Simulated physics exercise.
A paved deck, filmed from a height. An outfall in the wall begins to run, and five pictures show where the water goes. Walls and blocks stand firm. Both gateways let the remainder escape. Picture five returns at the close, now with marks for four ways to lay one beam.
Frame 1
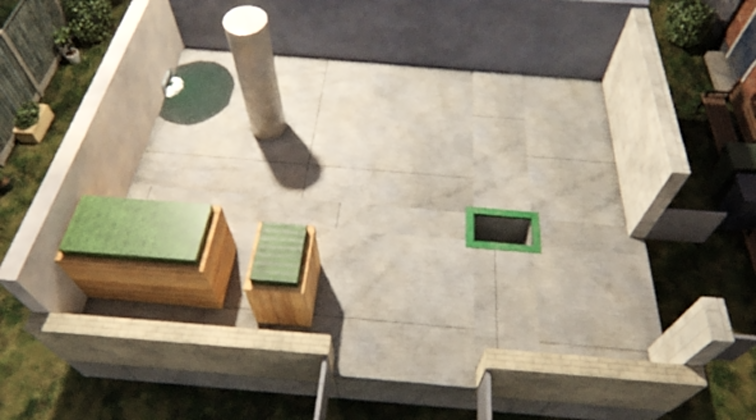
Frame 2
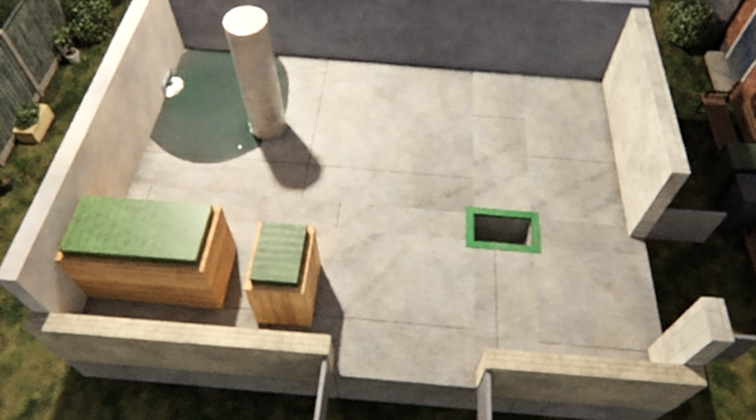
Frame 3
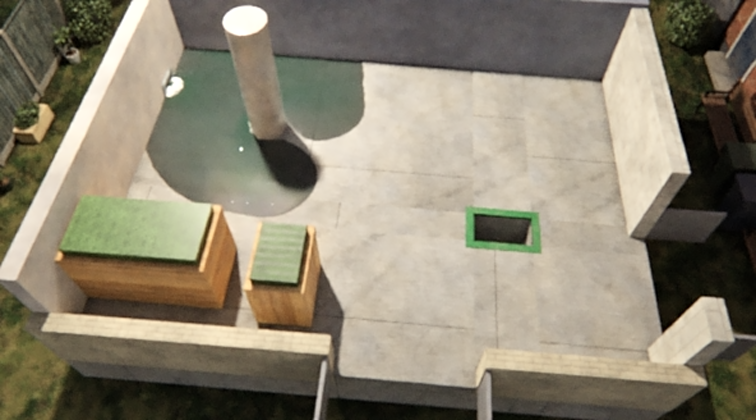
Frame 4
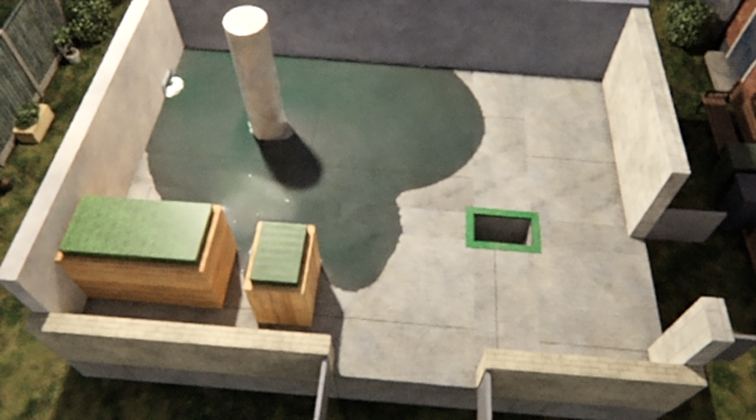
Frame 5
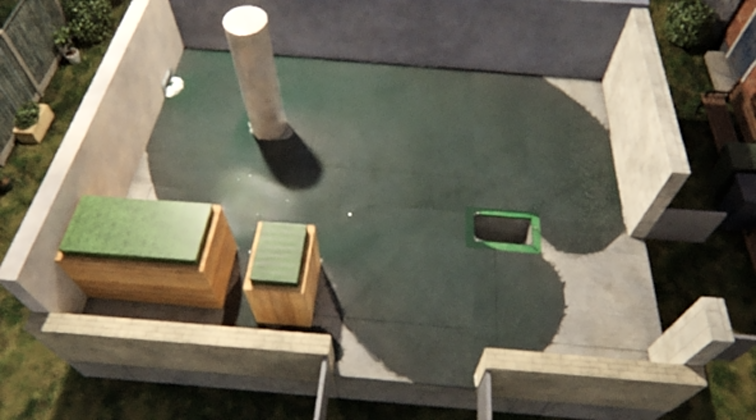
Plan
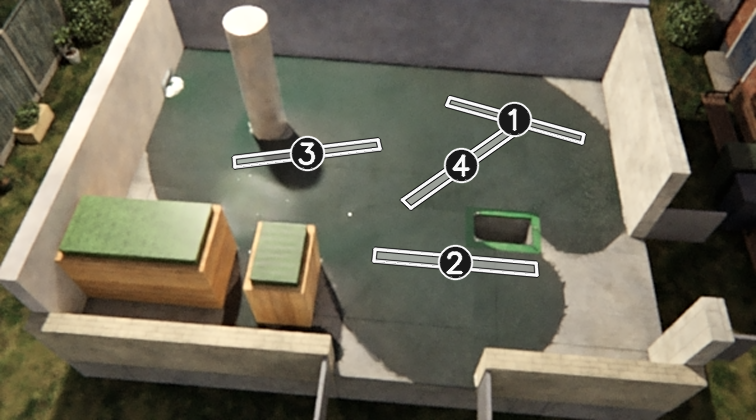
The clip opens on a walled, paved deck seen from above, with a small dark green pool in the upper left corner. The water spreads around a pale column, then past two wooden boxes and rightward across the paving, surrounding the green-rimmed gully and covering most of the deck.
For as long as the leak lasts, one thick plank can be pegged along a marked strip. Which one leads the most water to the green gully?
Place 2 does it best.
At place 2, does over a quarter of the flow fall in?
Yes, it does.
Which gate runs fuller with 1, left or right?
The right gate.
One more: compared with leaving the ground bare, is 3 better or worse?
Worse.
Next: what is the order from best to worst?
2, 1, 3, 4.
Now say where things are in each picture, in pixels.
The first frame shows outfall at (167, 83); green gully at (503, 230); open gate at (638, 290); open gate at (405, 364); 3 % of the ground under water, visible out to (228, 75); green gully still dry.
In the second frame, 11 % of the ground under water, visible out to (245, 150); green gully still dry.
In the third frame, 23 % of the ground under water, visible out to (362, 95); green gully still dry.
In the fourth frame, 46 % of the ground under water, visible out to (477, 125); green gully still dry.
In the fifth frame, 79 % of the ground under water, visible out to (614, 233); green gully taking water.
In white, 1 from (448, 101) to (583, 138); 2 from (374, 255) to (536, 269); 3 from (234, 162) to (379, 144); 4 from (406, 204) to (510, 130).
Choosing 1, about 22 % of the stream goes into the green gully, about 78 % out by the gates.
Choosing 2, about 37 % of the stream goes into the green gully, about 63 % out by the gates.
Choosing 3, about 13 % of the stream goes into the green gully, about 87 % out by the gates.
Choosing 4, about 5 % of the stream goes into the green gully, about 95 % out by the gates.
